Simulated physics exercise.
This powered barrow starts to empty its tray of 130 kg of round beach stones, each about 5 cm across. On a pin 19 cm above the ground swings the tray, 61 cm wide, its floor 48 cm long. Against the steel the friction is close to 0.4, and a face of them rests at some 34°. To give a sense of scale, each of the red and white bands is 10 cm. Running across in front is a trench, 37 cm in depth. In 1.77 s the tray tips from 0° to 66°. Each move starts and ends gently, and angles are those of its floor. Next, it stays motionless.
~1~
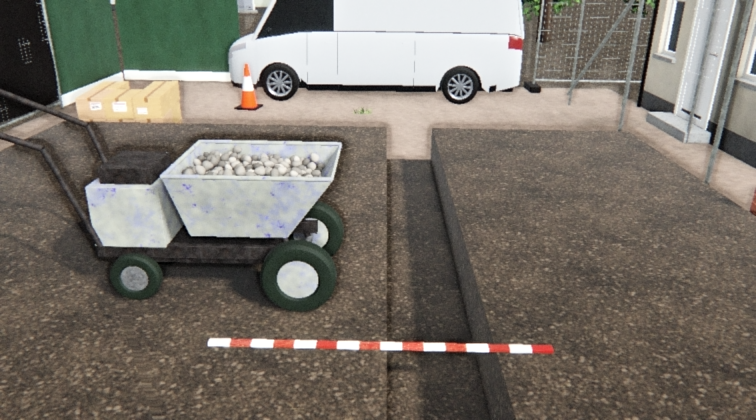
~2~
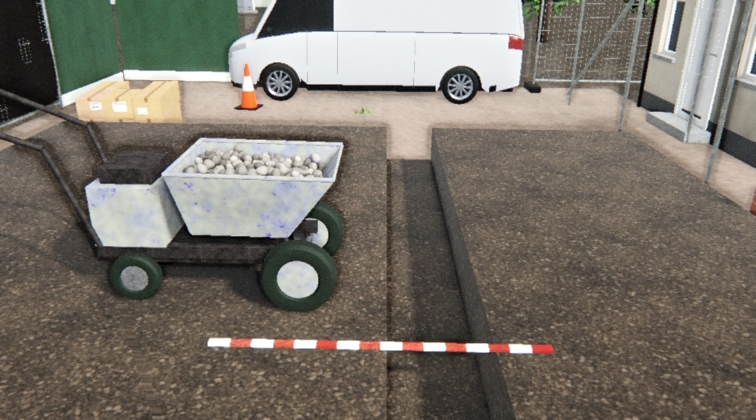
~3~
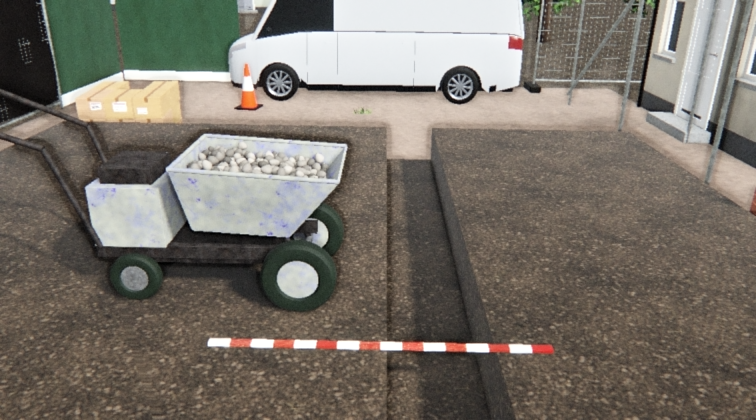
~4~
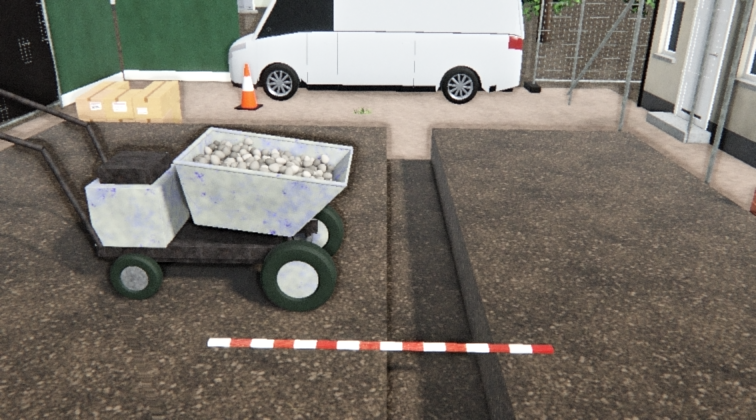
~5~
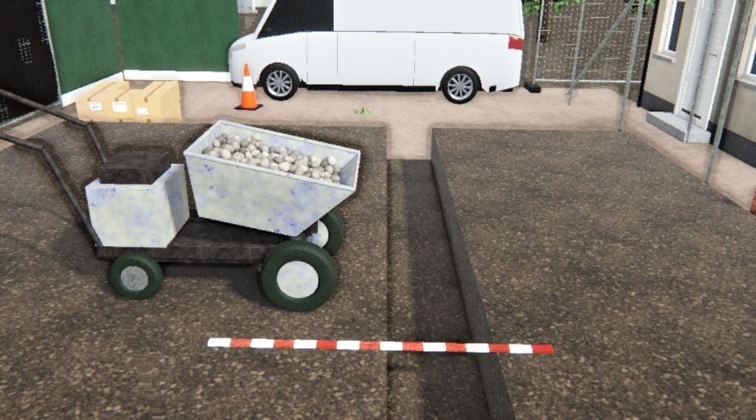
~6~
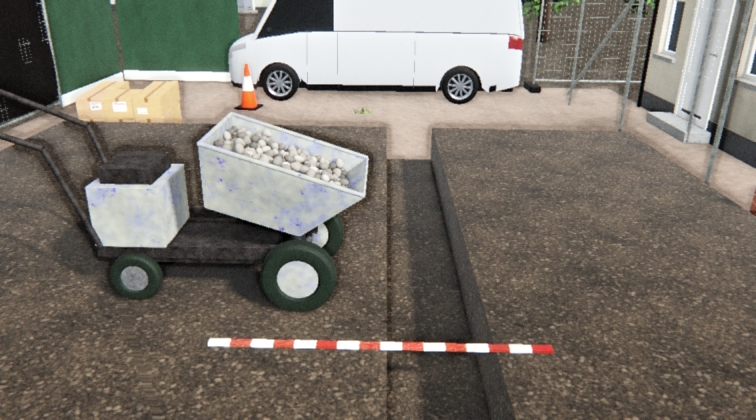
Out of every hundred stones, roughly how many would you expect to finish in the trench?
Close to 99 in every hundred.
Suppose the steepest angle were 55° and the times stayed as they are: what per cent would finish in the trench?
About 60%.
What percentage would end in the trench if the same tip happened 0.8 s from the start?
It would come to roughly 90 per cent.
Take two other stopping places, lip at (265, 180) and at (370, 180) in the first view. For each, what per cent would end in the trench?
About 80 per cent first, then about 75 per cent.
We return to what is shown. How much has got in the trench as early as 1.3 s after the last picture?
Around 40 per cent of it, at that instant.
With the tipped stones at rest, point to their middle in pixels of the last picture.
Look at roughly (438, 331).
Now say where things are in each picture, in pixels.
Lip at (332, 180), floor tilted 0°, highest stones at (225, 159), in the first picture.
Lip at (333, 180), floor tilted 1°, highest stones at (226, 158), in the second picture.
Lip at (338, 182), floor tilted 3°, highest stones at (220, 153), in the third picture.
The tray is at 7°, its lip at (345, 185); the top of the load is at (224, 149), in the fourth picture.
The tray is at 12°, its lip at (354, 190); the top of the load is at (230, 143), in the fifth picture.
The tray is at 18°, its lip at (364, 196); the top of the load is at (238, 136), in the sixth picture.
Then, 0.7 s after the last picture the floor is at 56°, 100 % in the tray; the foremost stones are at (413, 239).
Then, 1.3 s after the last picture the floor is at 66°, 59 % in the tray, 41 % in the trench; the foremost stones are at (479, 293).
Then, 1.6 s after the last picture the floor is at 66°, 33 % in the tray, 66 % in the trench, 1 % past the trench; the foremost stones are at (502, 284).
Then, 3.6 s after the last picture the floor is at 66°, 0 % in the tray, 99 % in the trench, 1 % past the trench; the foremost stones are at (514, 286).
